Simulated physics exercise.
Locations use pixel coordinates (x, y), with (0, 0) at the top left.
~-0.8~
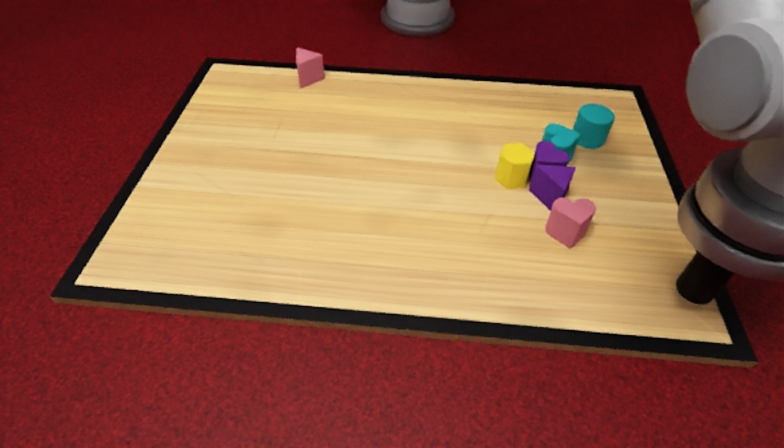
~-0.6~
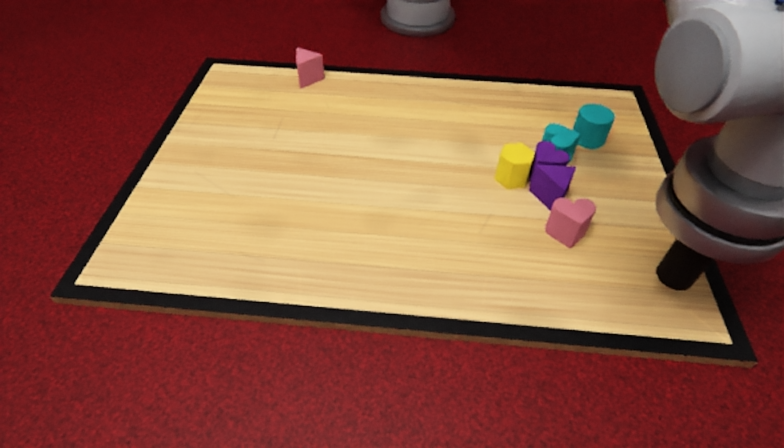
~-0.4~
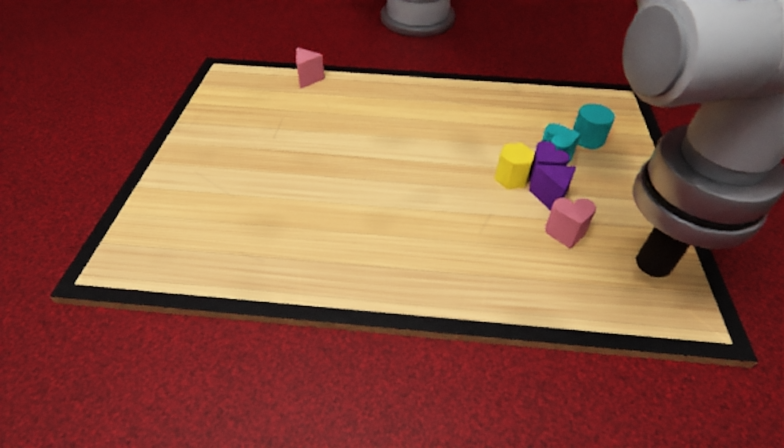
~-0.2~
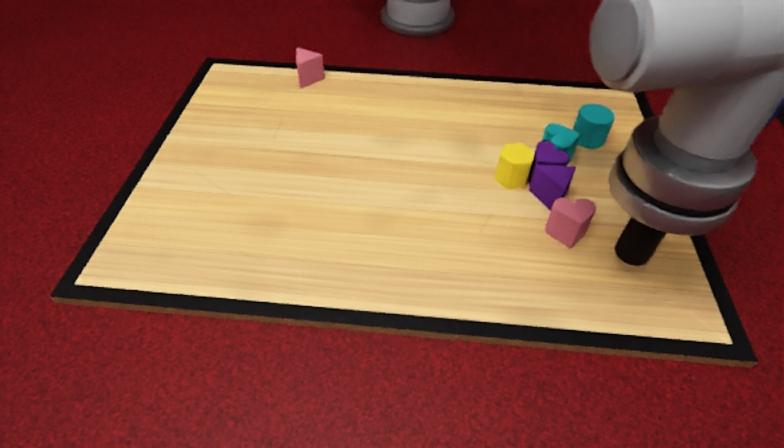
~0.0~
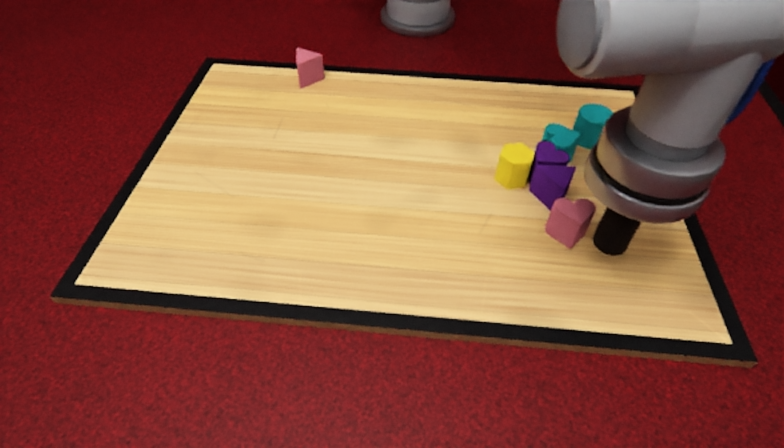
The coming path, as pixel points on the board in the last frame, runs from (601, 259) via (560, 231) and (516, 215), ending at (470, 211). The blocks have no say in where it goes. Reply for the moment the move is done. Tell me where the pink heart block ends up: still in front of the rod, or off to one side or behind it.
Left aside or behind.
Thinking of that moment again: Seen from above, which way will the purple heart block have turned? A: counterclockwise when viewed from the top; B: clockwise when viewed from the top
The one that fits is B, clockwise when viewed from the top.
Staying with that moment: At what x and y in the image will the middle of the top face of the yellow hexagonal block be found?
Located at (502, 142).
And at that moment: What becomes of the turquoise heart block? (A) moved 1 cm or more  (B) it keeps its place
My pick is A.
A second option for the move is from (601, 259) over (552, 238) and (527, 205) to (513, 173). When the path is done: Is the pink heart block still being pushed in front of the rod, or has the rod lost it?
The block sits ahead of the rod.
What follows on the original path. One third of the way, rod (566, 215); yellow hexagonal block (514, 150); purple heart block (548, 149), turned 15° clockwise; purple triangular block (549, 166), turned 15° clockwise; turquoise heart block (563, 133); pink heart block (547, 187), turned 15° clockwise.
Two thirds of the way, rod (520, 198); yellow hexagonal block (502, 144), turned 40° anticlockwise; purple heart block (543, 142), turned 40° clockwise; purple triangular block (530, 155), turned 50° clockwise; turquoise heart block (566, 130); pink heart block (510, 169), turned 45° clockwise.
At the end, rod (473, 194); yellow hexagonal block (502, 142), turned 45° anticlockwise; purple heart block (543, 142), turned 40° clockwise; purple triangular block (529, 155), turned 55° clockwise; turquoise heart block (566, 130); pink heart block (494, 164), turned 100° clockwise.
